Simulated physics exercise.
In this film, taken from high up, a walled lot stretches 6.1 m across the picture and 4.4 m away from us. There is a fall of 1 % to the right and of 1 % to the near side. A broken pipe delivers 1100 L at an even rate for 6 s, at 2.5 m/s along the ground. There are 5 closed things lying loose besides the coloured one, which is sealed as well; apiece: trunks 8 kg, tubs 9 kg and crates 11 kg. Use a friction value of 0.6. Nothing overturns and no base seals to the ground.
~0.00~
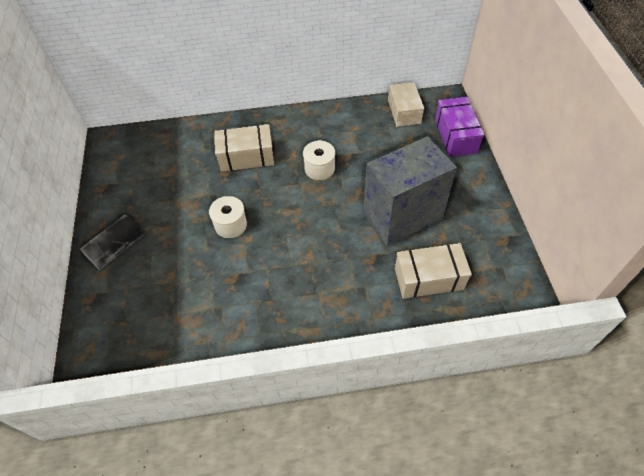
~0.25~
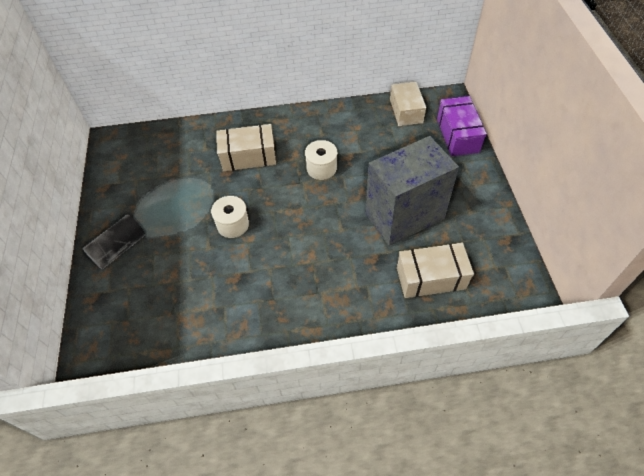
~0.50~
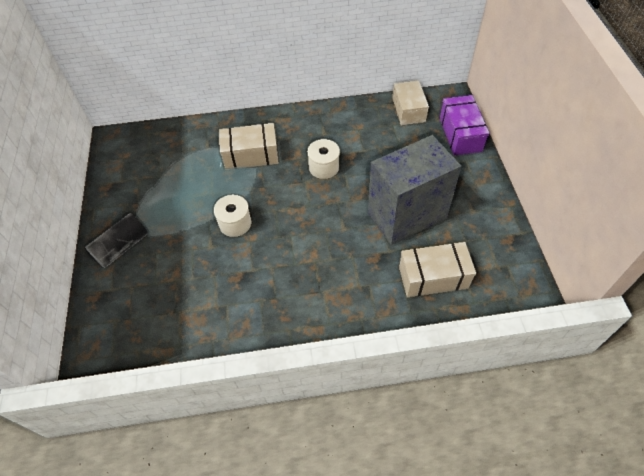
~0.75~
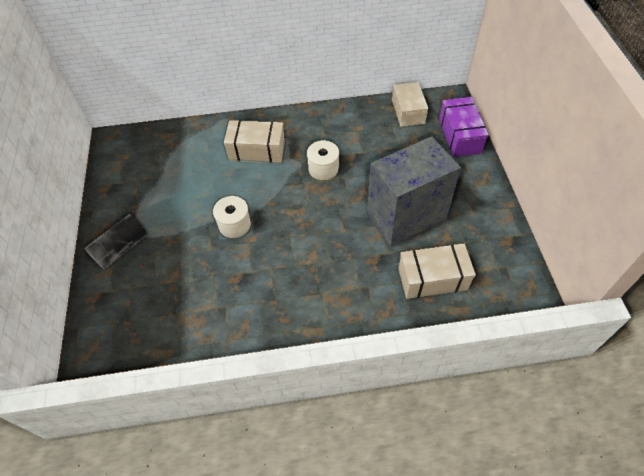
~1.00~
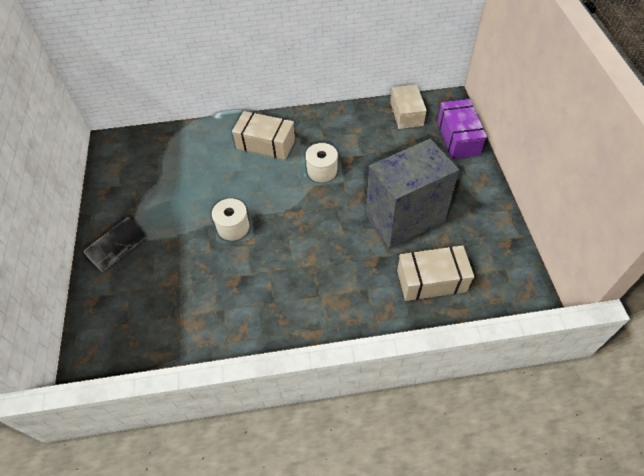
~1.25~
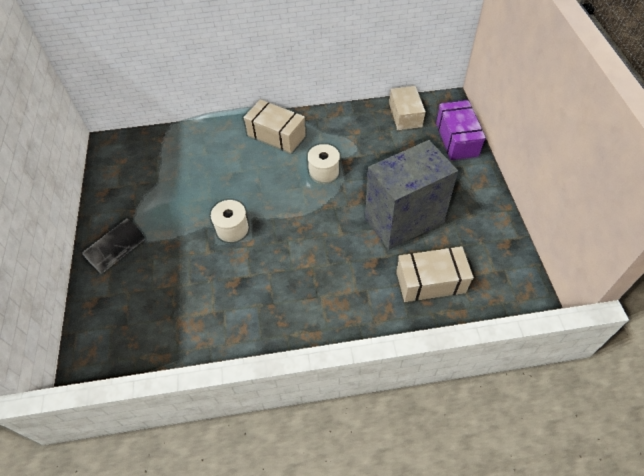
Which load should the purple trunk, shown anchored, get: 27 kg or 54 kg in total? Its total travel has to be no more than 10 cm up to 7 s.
The heavier mass is still too little.
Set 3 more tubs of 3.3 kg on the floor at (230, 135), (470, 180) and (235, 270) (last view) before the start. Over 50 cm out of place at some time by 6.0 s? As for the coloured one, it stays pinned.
One by one they come out larger, larger, lesser.
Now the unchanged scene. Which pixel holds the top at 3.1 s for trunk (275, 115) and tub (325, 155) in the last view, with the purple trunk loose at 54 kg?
Estimated pixels: (396, 89) and (376, 150).
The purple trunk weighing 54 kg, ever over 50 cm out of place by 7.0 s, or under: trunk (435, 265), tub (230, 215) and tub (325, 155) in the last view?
Result by item: Within it; within it; beyond it.
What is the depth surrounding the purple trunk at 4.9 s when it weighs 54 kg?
Roughly 12 cm.
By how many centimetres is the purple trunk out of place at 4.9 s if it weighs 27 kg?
Close to 100 centimetres.
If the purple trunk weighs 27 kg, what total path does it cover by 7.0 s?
Around 300 cm in total.
After 1.8 s the purple trunk would be 0 cm from its start with 27 kg and 0 cm from its start with 54 kg; 0 cm of water round it then.
After 3.1 s the purple trunk would be 5 cm from its start with 27 kg and 1 cm from its start with 54 kg; 4 cm of water round it then.
After 4.9 s the purple trunk would be 101 cm from its start with 27 kg and 12 cm from its start with 54 kg; 12 cm of water round it then.
After 7.0 s the purple trunk would be 282 cm from its start with 27 kg and 134 cm from its start with 54 kg; 9 cm of water round it then.
